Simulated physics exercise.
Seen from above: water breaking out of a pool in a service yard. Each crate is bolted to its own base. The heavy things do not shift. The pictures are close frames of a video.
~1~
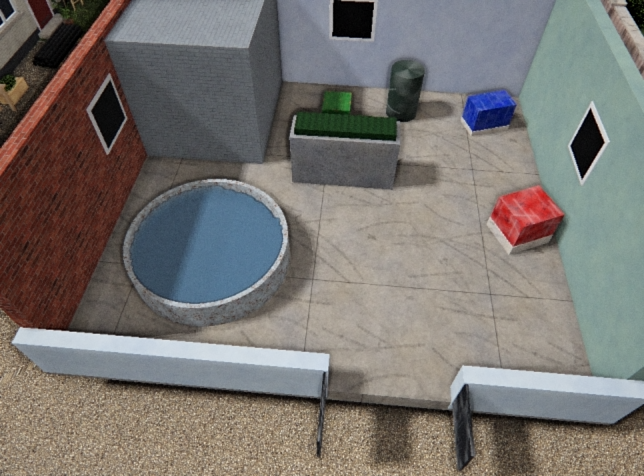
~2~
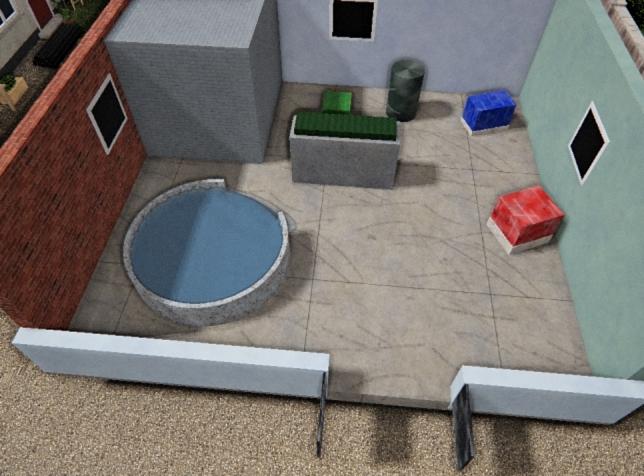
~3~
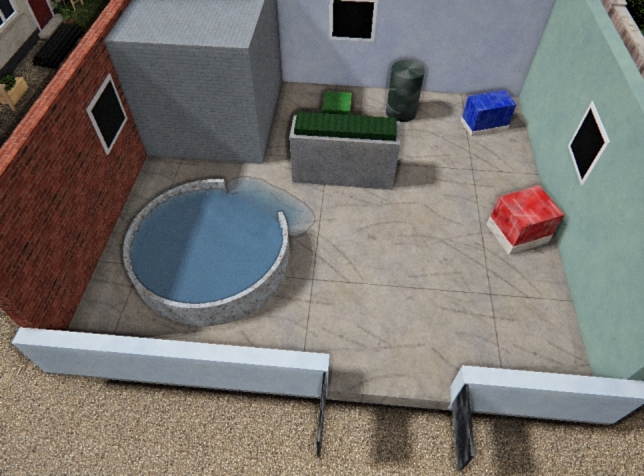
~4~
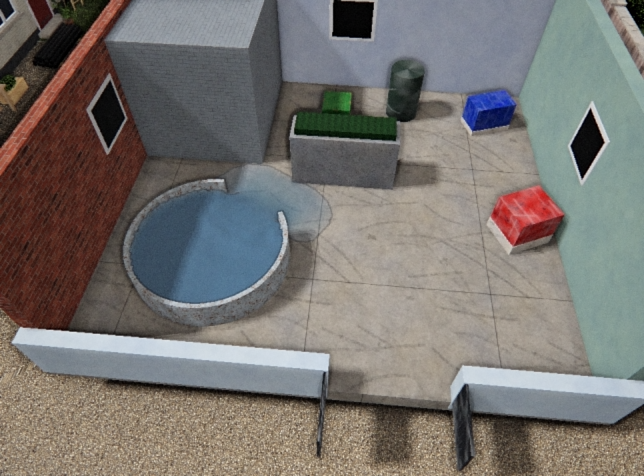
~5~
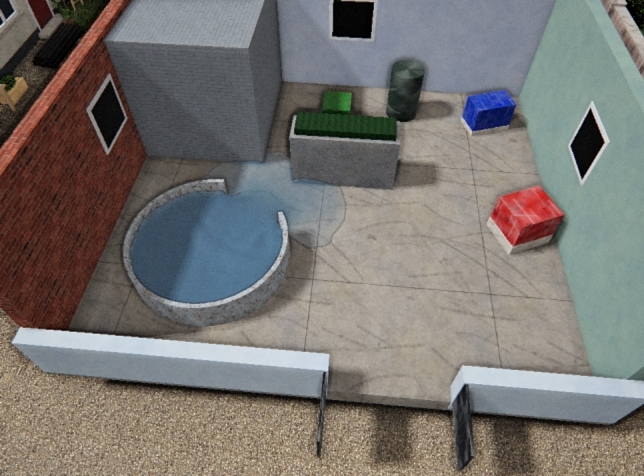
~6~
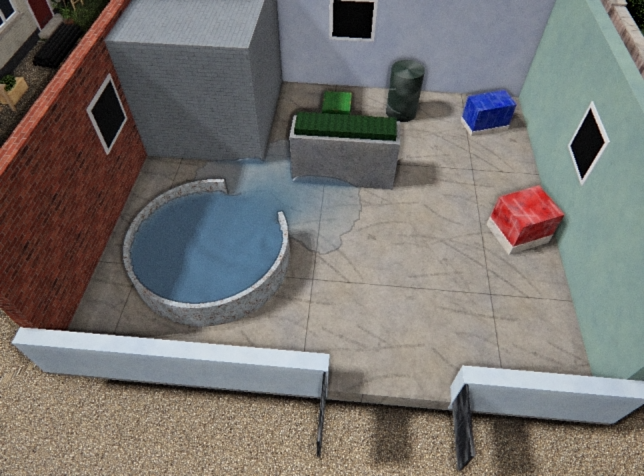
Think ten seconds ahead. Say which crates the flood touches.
In the end: The green crate is wetted; the blue crate is wetted; the red crate escapes dry.
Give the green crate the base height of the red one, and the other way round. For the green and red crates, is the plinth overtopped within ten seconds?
In short: The green crate keeps dry, the red crate gets wet.
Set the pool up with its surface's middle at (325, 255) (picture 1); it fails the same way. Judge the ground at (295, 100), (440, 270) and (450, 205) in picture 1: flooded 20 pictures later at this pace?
In that order: Free of water, dry, under water.
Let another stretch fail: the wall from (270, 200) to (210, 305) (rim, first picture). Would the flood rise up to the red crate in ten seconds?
My reading: Red is topped.
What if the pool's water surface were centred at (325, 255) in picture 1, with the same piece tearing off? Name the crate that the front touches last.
Last comes the green one.
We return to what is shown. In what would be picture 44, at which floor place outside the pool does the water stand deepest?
I would point to (517, 118).
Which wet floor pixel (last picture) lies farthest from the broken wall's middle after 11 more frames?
At about (528, 198).
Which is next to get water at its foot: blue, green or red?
That is the green one.
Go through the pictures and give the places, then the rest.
In the first picture, still water in the round pool at (208, 240).
In the second picture, the front is at a hidden place, out from the gap on the round pool's far side.
In the third picture, water pours out on the round pool's far side and has run to a hidden place.
In the fourth picture, water pours out on the round pool's far side and has run to (327, 213).
In the fifth picture, the front is at (282, 155), out from the gap on the round pool's far side.
In the sixth picture, the front is at a hidden place, out from the gap on the round pool's far side.
A moment on, water covers 15 % of the floor; the green crate water round its plinth, the blue crate not reached, the red crate not reached.
Next, water covers 30 % of the floor; the green crate water round its plinth, the blue crate not reached, the red crate water round its plinth.
Then, water covers 50 % of the floor; the green crate water round its plinth, the blue crate not reached, the red crate water round its plinth.
Later, water covers 75 % of the floor; the green crate water round its plinth, the blue crate water round its plinth, the red crate water round its plinth.
In the end, water covers 95 % of the floor; the green crate was topped, the blue crate was topped, the red crate stayed above the water.
